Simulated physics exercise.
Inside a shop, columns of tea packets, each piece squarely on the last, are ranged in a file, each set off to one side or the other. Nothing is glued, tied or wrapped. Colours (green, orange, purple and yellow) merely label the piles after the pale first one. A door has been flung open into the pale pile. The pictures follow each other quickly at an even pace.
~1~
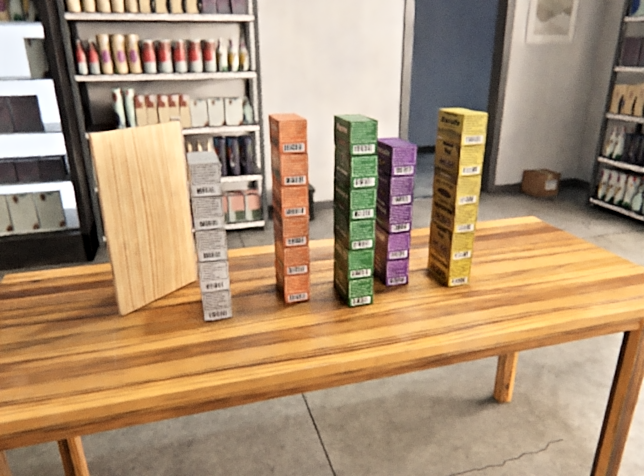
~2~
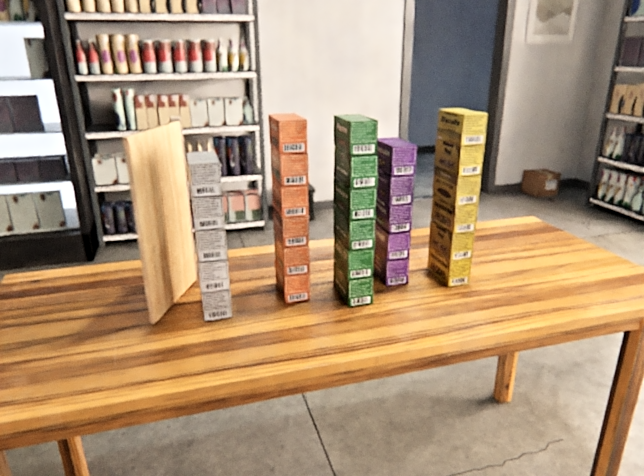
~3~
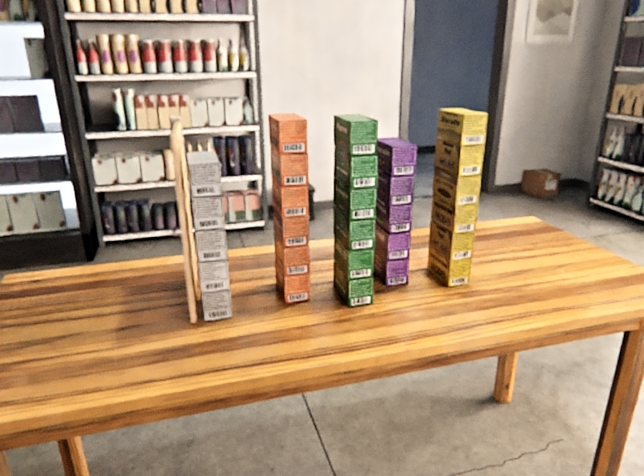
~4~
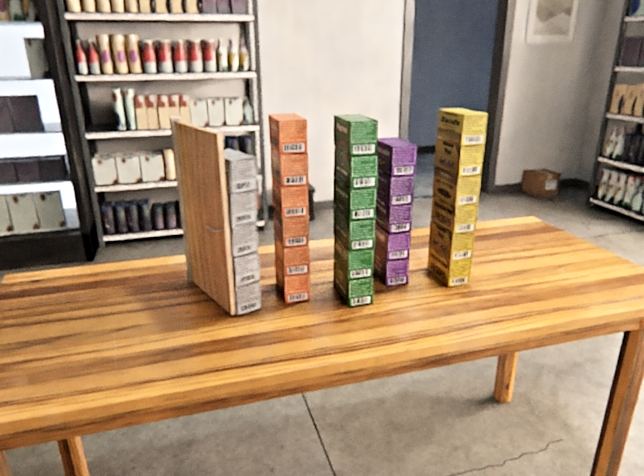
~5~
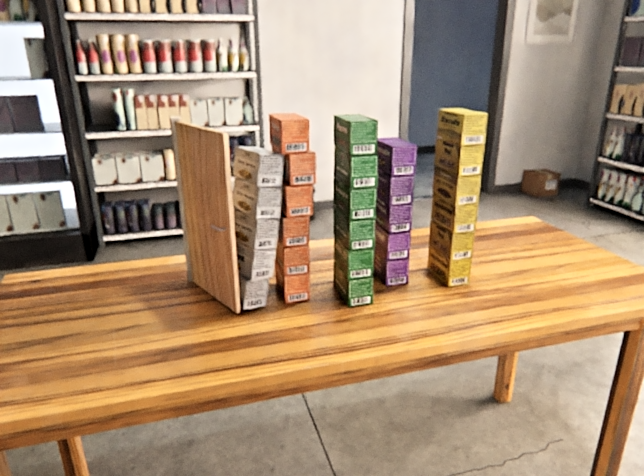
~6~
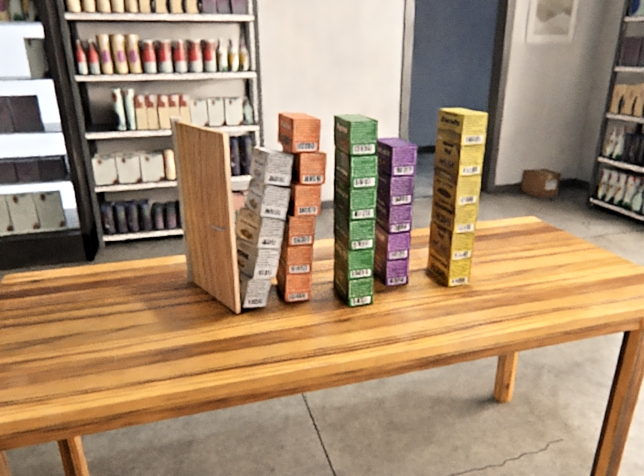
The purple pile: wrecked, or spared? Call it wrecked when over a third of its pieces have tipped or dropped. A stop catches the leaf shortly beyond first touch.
In the end the purple column collapses.
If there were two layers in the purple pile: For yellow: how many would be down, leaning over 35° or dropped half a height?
Yellow 6.
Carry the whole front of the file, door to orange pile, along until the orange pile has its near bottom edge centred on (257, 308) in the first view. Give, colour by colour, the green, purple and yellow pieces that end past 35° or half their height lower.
Pile by pile, green 6, purple 5, yellow 6.
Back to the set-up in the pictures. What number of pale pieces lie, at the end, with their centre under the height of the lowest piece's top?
It comes to 5.
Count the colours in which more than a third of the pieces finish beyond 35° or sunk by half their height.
The count is 4.
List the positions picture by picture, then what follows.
In the first picture (we follow the side turned to the camera), door edge (96, 175) swinging in; top purple packet (404, 161); top yellow packet (450, 127); no other piece has moved.
In the second picture, door edge (131, 179) swinging in; top purple packet (404, 161).
In the third picture, door edge (178, 179) swinging in; top purple packet (404, 161).
In the fourth picture, door edge (223, 174) past square; top purple packet (404, 161).
In the fifth picture, door edge (229, 174) past square, top of the pale pile leaning a little; top purple packet (404, 161); 2 stirred so far.
In the sixth picture, door edge (229, 174) past square, top of the pale pile leaning a little; top purple packet (404, 161); top orange packet (307, 136) tipped barely; steepest lean, the packet at (314, 169); 6 stirred so far.
Soon, 5 of the pale pile down; none of the 5 purple packets down (9 of 23 in all colours); top purple packet tipped clearly; top orange packet tipped well over, about its own height lower.
A while on, 5 of the pale pile down; 4 of the 5 purple packets down (21 of 23 in all colours); top purple packet tipped well over, some two heights lower; top green packet upside down.
Finally, 5 of the pale pile down; 4 of the 5 purple packets down (21 of 23 in all colours); top purple packet upside down; top green packet on its side. Seen by the last camera, middles, top purple packet near (579, 377), top green packet near (599, 290).
